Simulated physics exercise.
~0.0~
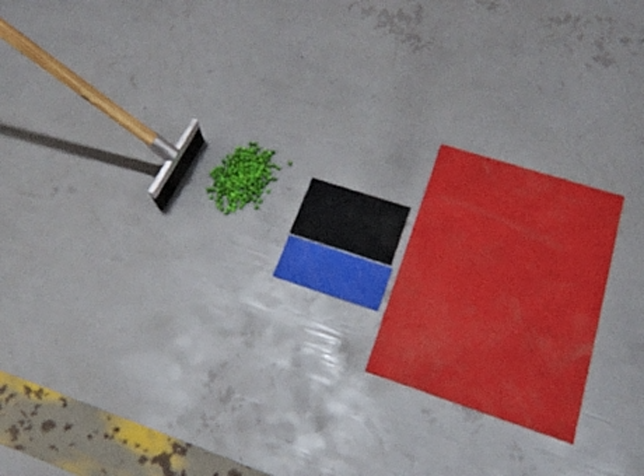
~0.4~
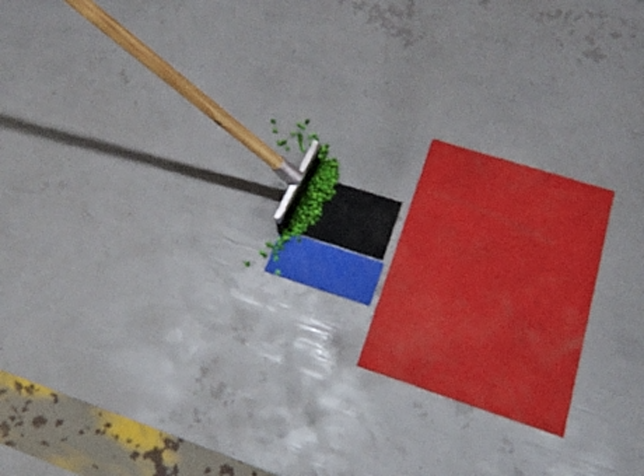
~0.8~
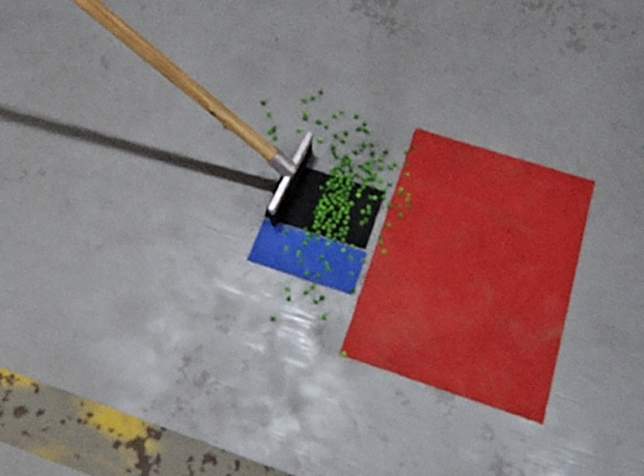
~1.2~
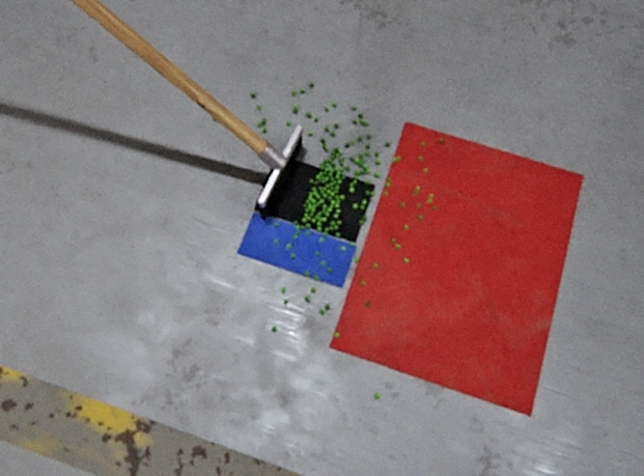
The video shows a wooden-handled squeegee pushing a pile of small green pieces rightward across a grey floor onto black and blue mats, then stopping as the pieces scatter, most densely on the black mat, with some on the blue and red mats and bare floor.
